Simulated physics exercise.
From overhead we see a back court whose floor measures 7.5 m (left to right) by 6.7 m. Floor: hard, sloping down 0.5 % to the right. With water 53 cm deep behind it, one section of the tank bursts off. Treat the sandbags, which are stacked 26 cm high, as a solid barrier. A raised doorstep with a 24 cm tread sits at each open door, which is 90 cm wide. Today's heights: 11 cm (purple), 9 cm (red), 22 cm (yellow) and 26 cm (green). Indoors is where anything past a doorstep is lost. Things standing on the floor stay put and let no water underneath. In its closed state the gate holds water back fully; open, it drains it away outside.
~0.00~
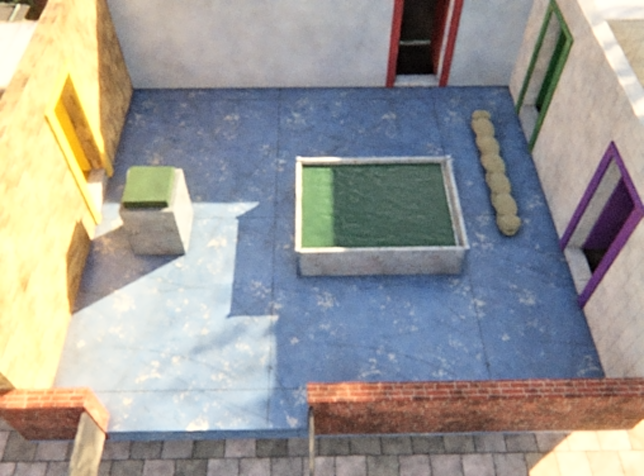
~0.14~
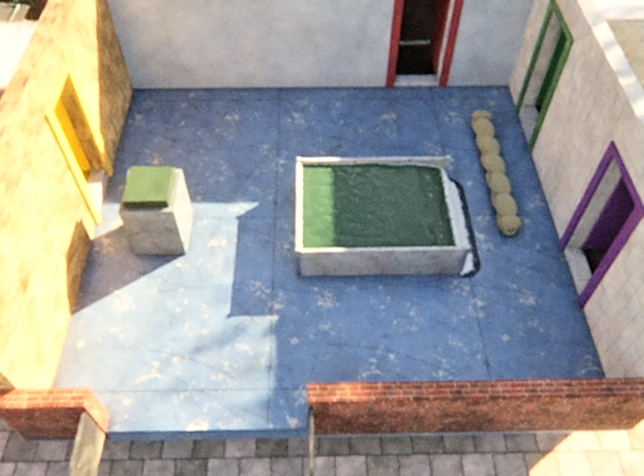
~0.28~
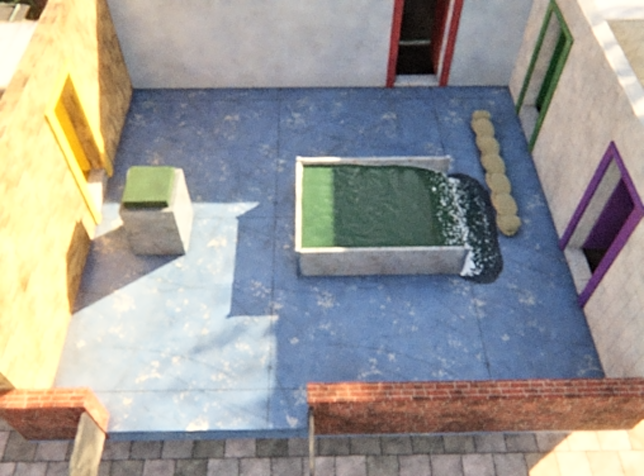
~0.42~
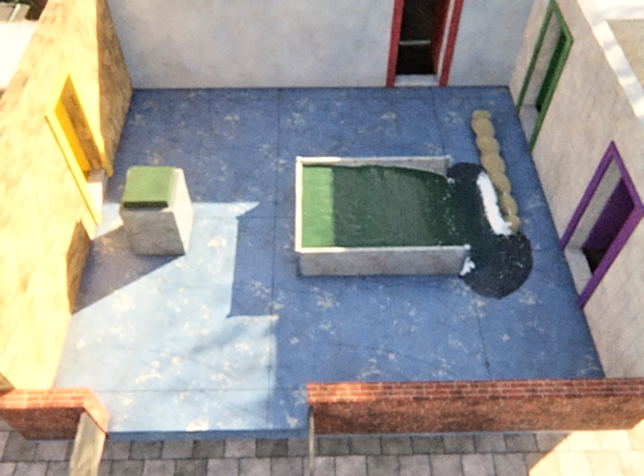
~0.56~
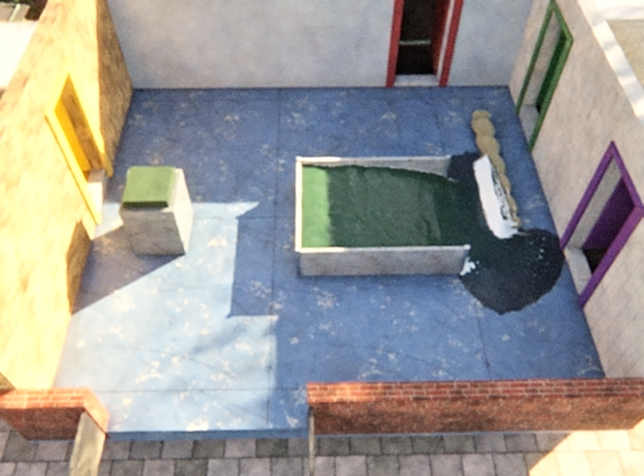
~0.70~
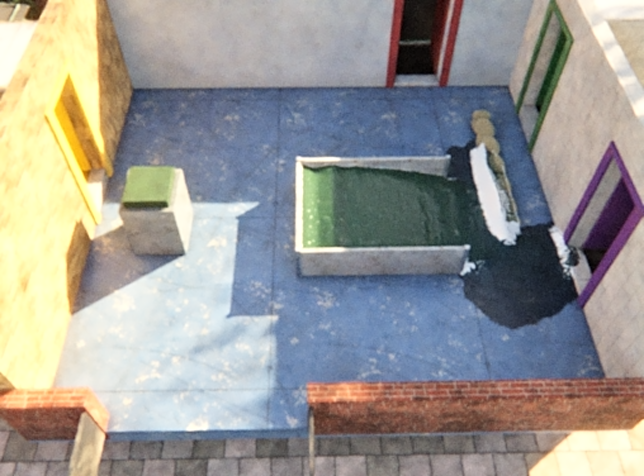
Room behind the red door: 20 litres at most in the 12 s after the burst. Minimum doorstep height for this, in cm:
15 cm, roughly.
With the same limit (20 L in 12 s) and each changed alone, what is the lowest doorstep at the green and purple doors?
About 5.5 cm at green and about 26 cm at purple.
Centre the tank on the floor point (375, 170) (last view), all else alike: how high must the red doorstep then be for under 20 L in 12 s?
Then close to 18 cm.
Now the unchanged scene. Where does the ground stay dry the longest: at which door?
Yellow.
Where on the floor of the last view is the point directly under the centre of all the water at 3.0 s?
Approximately (450, 219).
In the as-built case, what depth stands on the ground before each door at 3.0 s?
In cm - purple: 22, red: 20, yellow: 0, green: 4.
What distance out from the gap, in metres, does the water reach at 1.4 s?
Roughly 3.2 m from the gap.
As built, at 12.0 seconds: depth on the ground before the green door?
Some 5.5 centimetres.
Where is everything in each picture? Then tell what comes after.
The first picture shows still water, 53 cm deep, in the tank at (378, 205); the red door at (422, 42) is dry.
In the second picture, the front is at (474, 268), 0.3 m from the gap at (450, 218); 0.5 m2 of floor is wet, 53 cm left at the back.
In the third picture, water pours out at (450, 219) and has run 0.6 m, to (497, 265); about 10 cm deep outside, 53 cm at the back.
In the fourth picture, the gap is at (450, 220), the front 1.1 m out at (526, 261); the back of the tank holds 53 cm.
In the fifth picture, water pours out at (450, 220) and has run 1.6 m, to (558, 252); about 8 cm deep outside, 53 cm at the back.
In the sixth picture, water pours out at (450, 220) and has run 1.8 m, to (575, 257); about 8 cm deep outside, 49 cm at the back; 1.9 m in a straight line remain to the red door at (422, 42).
After 1.4 s water covers 15 % of the floor, deepest (40 cm) near (492, 217); it has not reached the red door.
After 3.0 s water covers 30 % of the floor, deepest (32 cm) near (603, 392); 20 cm at the red door, 38 litres in over its 9 cm doorstep.
After 12.0 s water covers 95 % of the floor, deepest (8 cm) near (506, 92); 5 cm at the red door, 98 litres in over its 9 cm doorstep.
At the red door as built, the water arrived by 1.7 s and peaked near 20 cm at 2.8 s.
Run again over the same 12 s with other heights there, 38 litres in over 13 cm, 7 litres over 17.5 cm. The limit of 20 litres is kept from about 15 cm up.
